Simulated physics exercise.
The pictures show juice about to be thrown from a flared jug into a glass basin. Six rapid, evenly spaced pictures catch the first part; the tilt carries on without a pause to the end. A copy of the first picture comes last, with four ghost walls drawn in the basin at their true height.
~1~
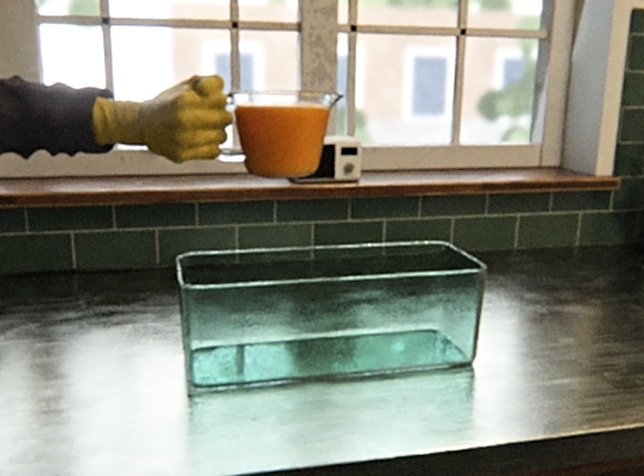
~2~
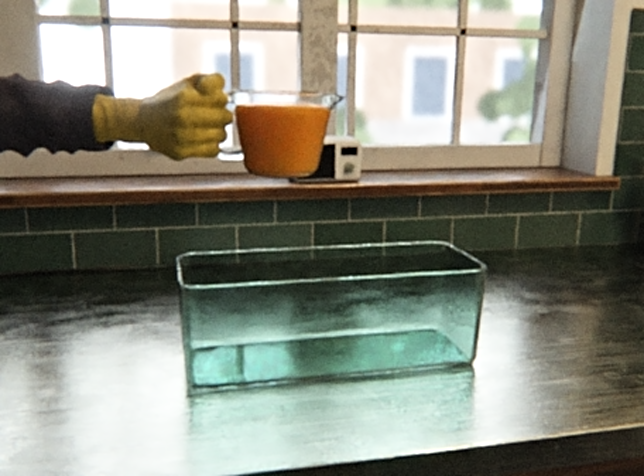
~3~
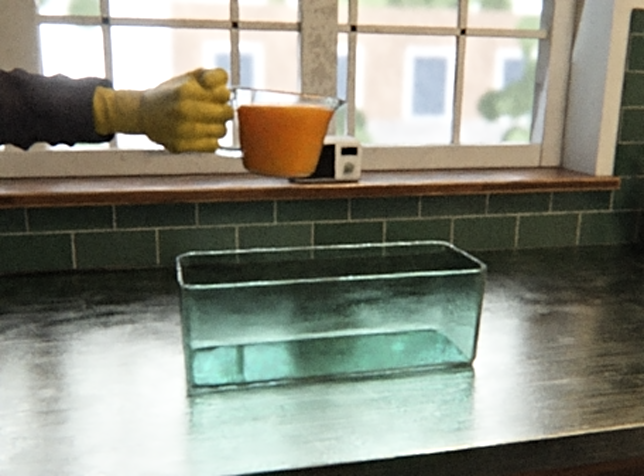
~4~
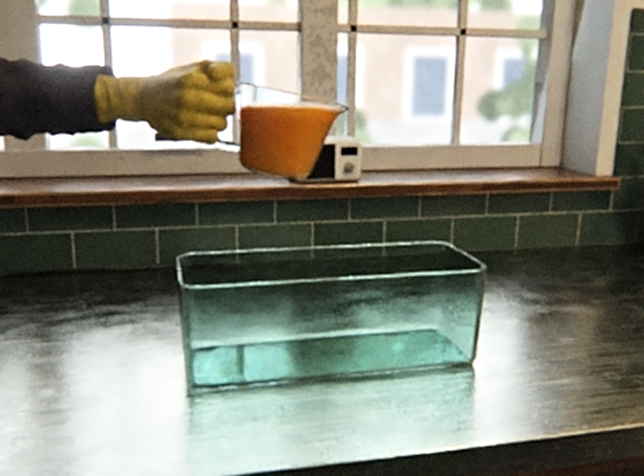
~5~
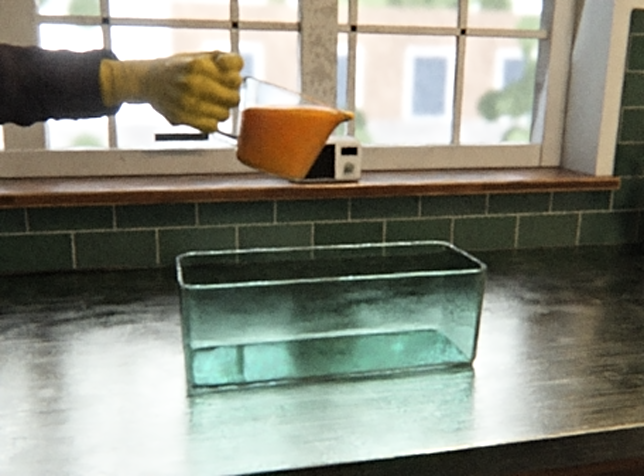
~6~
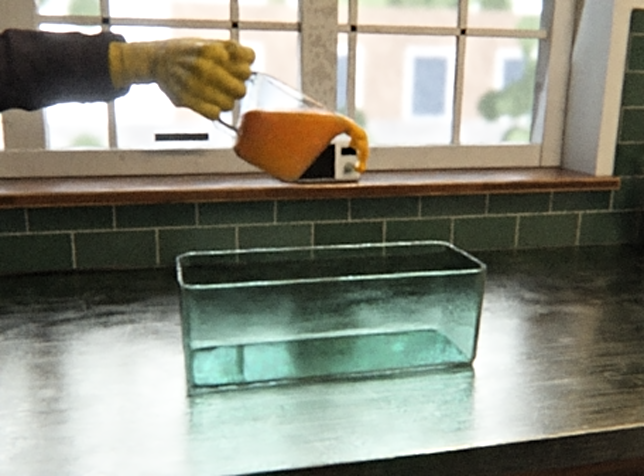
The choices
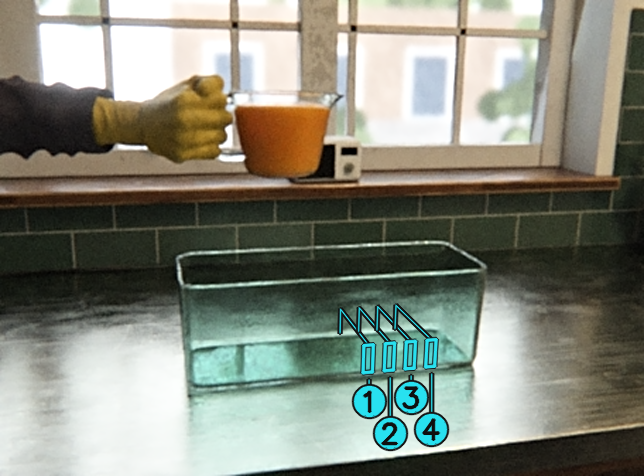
Orange juice starting over the lip of a glass jug as a yellow-gloved hand tilts it rightward above a glass basin.
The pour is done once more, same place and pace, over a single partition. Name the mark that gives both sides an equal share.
Go for 3.
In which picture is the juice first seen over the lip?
In picture 5.
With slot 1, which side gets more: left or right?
The right one.
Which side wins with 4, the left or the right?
More ends on the left.
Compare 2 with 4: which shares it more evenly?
That is slot 2.
In cyan, 1 at (369, 379); 2 at (390, 377); 3 at (411, 375); 4 at (431, 373).
With 1, about 10 % ends left of the wall and 89 % right of it.
With 2, about 25 % ends left of the wall and 74 % right of it.
With 3, about 51 % ends left of the wall and 48 % right of it.
With 4, about 88 % ends left of the wall and 10 % right of it; 3 % is lost outside.
